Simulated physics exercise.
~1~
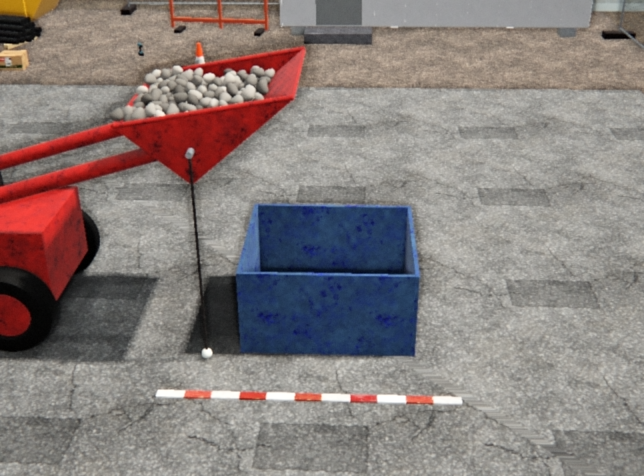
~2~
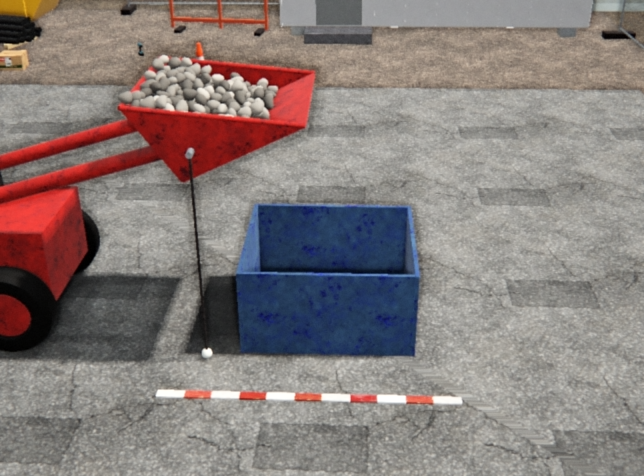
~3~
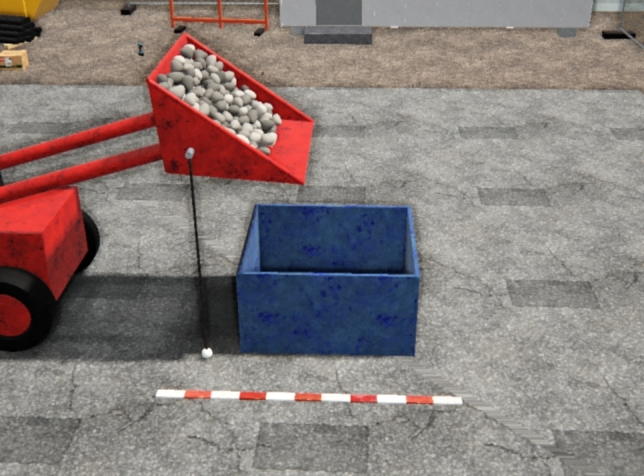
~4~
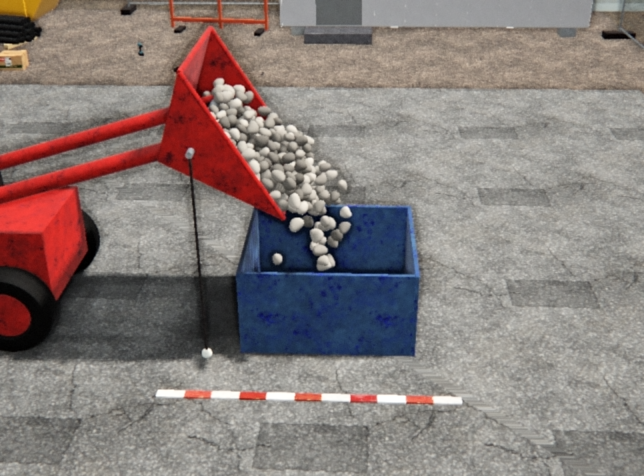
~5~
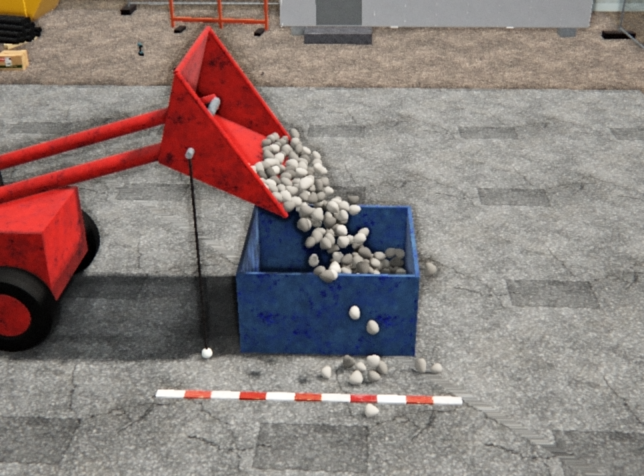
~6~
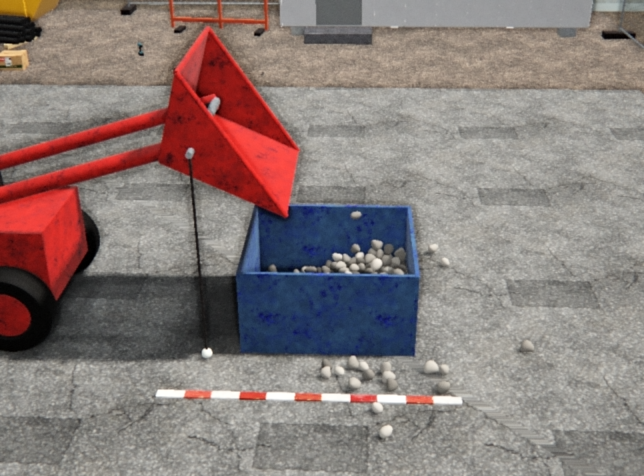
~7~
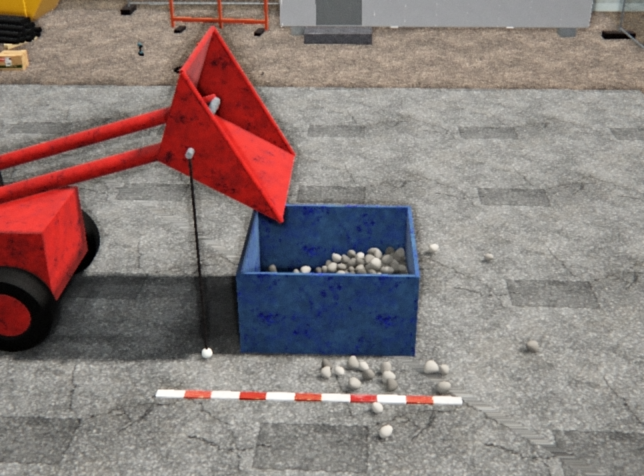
At the start, a red loader on the left holds a raised bucket heaped with rounded grey stones above and to the left of an open blue bin on grey paving. The bucket tips forward to the right, gently at first, then steeply, and the stones slide toward its lower edge. They pour out in a stream into the bin, while some land on the ground in front and to the right. The bucket empties and stays tilted downward. At the end, most of the stones lie inside the bin, with a few scattered around a red and white striped bar and beyond.
